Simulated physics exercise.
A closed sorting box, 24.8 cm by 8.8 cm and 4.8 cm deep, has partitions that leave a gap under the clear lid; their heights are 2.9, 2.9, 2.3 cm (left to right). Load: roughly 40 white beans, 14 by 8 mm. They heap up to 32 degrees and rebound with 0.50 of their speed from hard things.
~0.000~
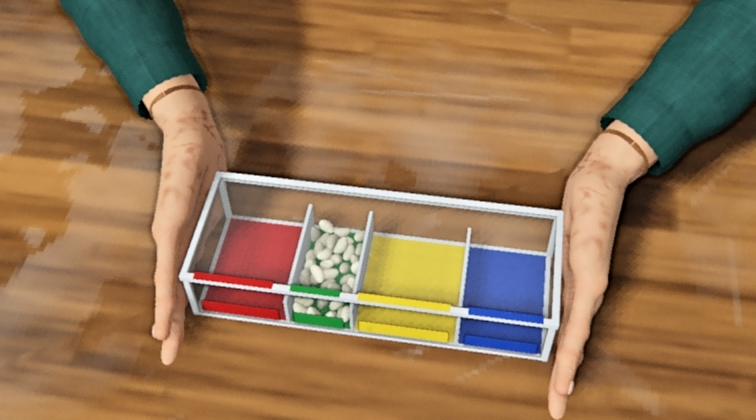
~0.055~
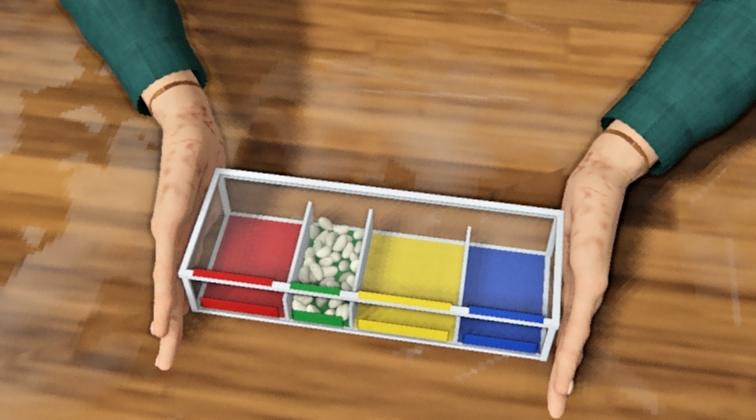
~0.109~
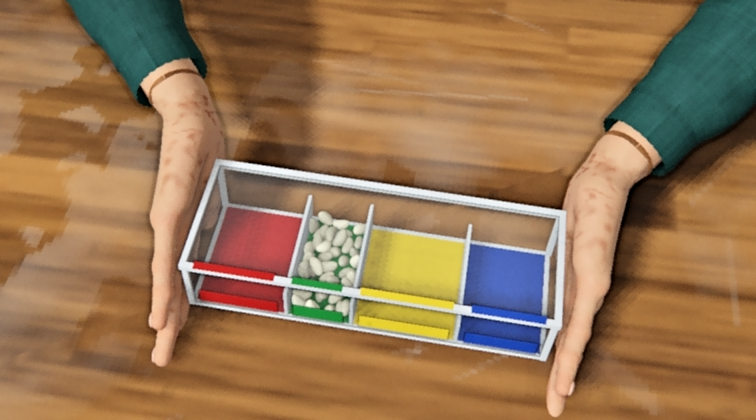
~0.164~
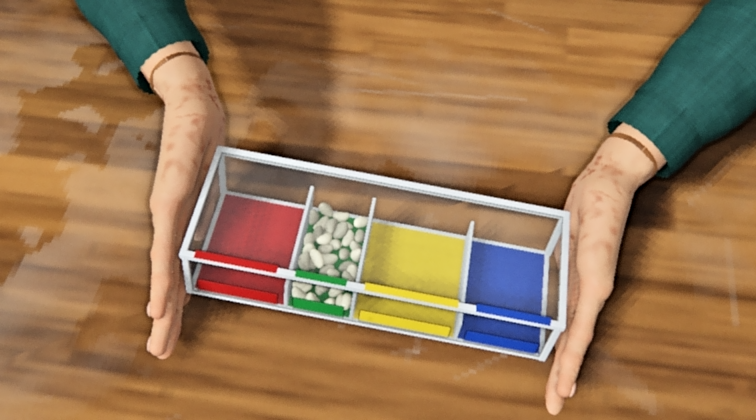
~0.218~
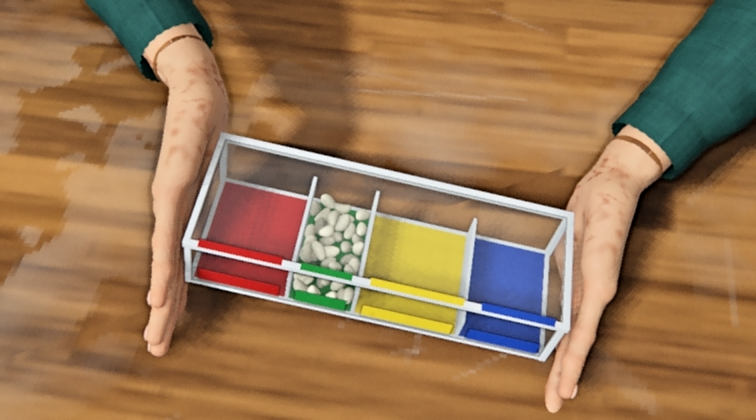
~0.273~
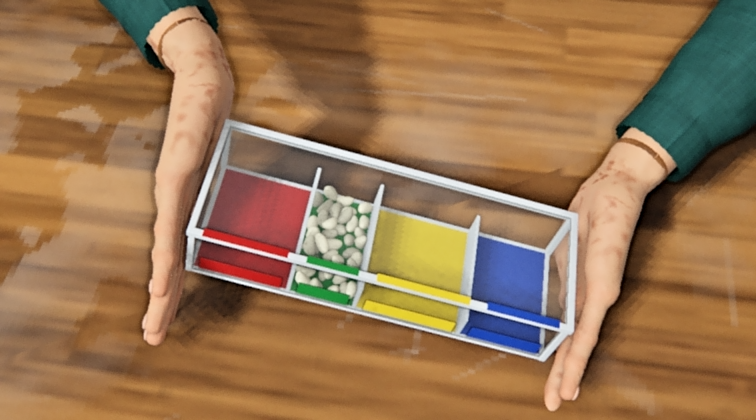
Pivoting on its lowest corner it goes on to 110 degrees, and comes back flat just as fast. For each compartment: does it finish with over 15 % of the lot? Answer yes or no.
Red compartment: No; blue compartment: Yes; green compartment: No; yellow compartment: No.
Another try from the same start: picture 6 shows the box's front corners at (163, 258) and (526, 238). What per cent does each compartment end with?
Red 95; blue 0; green 5; yellow 0.
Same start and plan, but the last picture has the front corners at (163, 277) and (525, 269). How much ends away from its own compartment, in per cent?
It would be near 100 per cent.
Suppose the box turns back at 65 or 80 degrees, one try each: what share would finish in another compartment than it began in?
About 0 and 15 per cent.
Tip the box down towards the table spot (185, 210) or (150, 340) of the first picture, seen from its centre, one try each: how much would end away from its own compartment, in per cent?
About 95 and 100 per cent.
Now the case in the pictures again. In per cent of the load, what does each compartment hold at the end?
Red 0, blue 95, green 5, yellow 0.
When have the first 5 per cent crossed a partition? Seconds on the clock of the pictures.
Near 1.65 s.
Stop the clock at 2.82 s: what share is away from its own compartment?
About 95 per cent.
Then, at 1.80 s, tilt 110 degrees; blue 10 %, green 60 %, yellow 30 %.
After 2.82 s, tilt 50 degrees; blue 95 %, green 5 %.
After 3.82 s, tilt 0 degrees; blue 95 %, green 5 %.
By 4.3 s all is still; red 0 %, blue 95 %, green 5 %, yellow 0 %.
